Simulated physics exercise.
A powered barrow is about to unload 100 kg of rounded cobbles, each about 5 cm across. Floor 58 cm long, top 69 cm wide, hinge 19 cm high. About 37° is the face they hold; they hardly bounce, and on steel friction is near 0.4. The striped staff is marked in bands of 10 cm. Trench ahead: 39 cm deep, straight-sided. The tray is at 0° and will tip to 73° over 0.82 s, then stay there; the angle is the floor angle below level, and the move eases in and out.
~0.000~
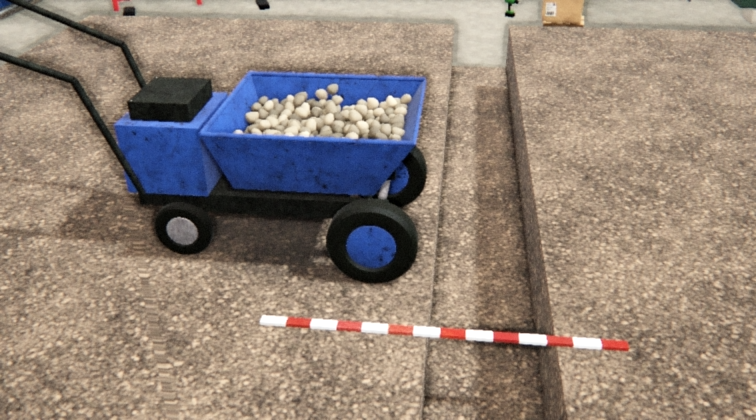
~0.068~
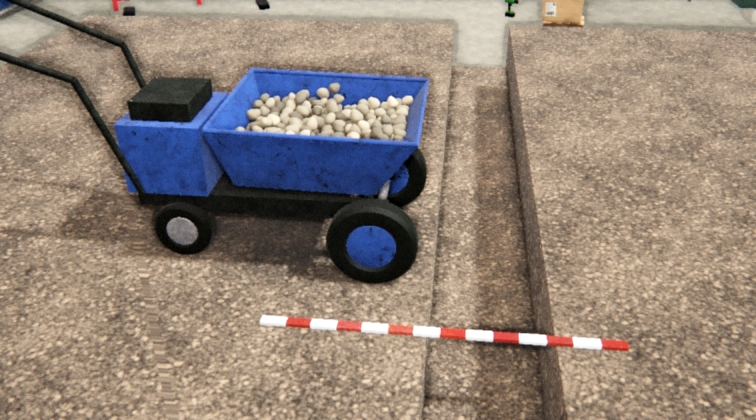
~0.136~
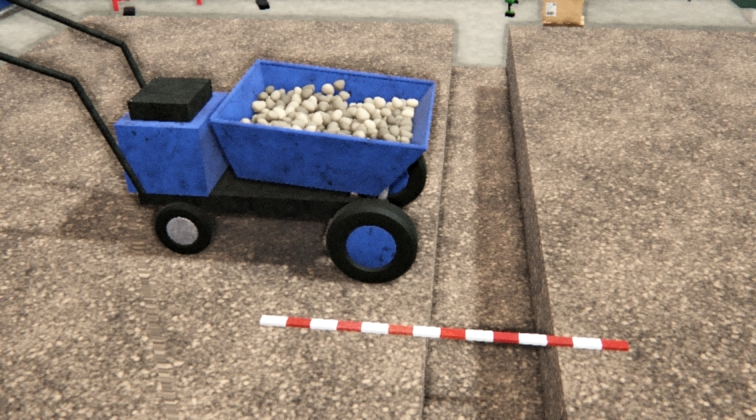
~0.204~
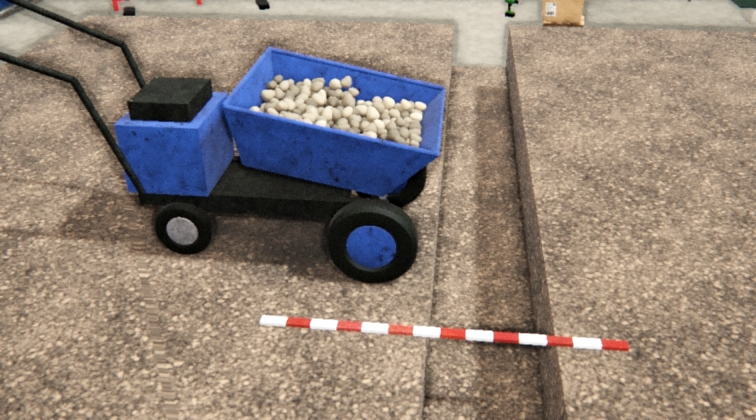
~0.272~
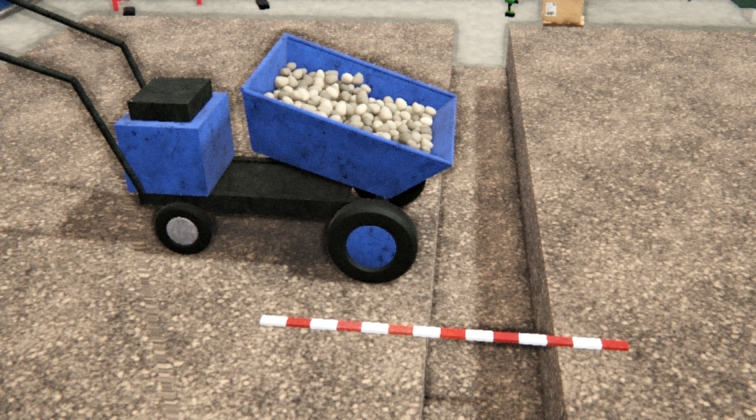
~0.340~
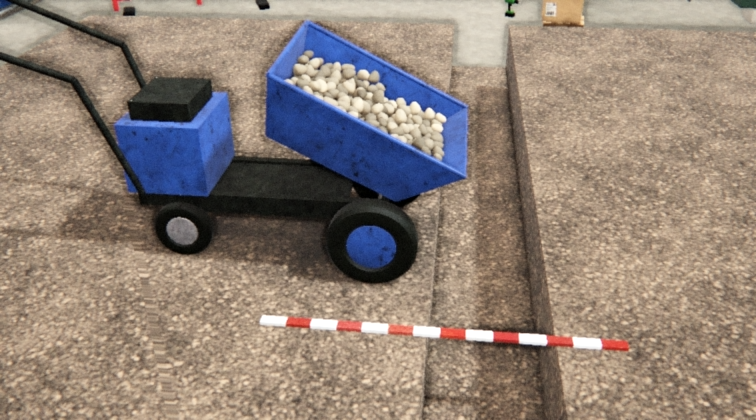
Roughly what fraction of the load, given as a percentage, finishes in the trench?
Some 70 per cent of the stones.
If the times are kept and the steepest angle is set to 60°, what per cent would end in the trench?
It comes out at about 40 percent.
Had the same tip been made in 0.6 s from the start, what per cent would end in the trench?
It'd be some 60 per cent.
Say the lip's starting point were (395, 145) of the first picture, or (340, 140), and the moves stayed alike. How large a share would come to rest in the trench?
About 85 per cent first, then about 100 per cent.
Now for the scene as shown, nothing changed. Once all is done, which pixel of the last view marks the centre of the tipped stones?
In the last view, about (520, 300).
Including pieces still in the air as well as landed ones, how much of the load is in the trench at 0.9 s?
By that point it's something like 20 in a hundred.
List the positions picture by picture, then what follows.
The first frame shows lip at (414, 144), floor tilted 0°, highest stones at (351, 102).
The second frame shows lip at (417, 145), floor tilted 1°, highest stones at (347, 103); the stones move at 0.3 m/s on average.
In the third frame, the tray is at 5°, its lip at (426, 149); the top of the load is at (309, 98); the stones move at 0.6 m/s on average.
The fourth frame shows lip at (438, 155), floor tilted 11°, highest stones at (292, 90); the stones move at 0.8 m/s on average.
The fifth frame shows lip at (452, 165), floor tilted 19°, highest stones at (296, 81); the stones move at 0.9 m/s on average.
The sixth frame shows lip at (465, 177), floor tilted 27°, highest stones at (305, 70); the stones move at 1.0 m/s on average.
After 0.6 s the floor is at 62°; 100 % in the tray; the foremost stones are at (478, 189).
After 0.9 s the floor is at 73°; 73 % in the tray, 22 % in the trench, 5 % past the trench; the foremost stones are at (562, 239).
After 1.3 s the floor is at 73°; 27 % in the tray, 43 % in the trench, 30 % past the trench; the foremost stones are at (688, 243).
After 3.2 s the floor is at 73°; 0 % in the tray, 70 % in the trench, 30 % past the trench; the foremost stones are past the picture's edge.
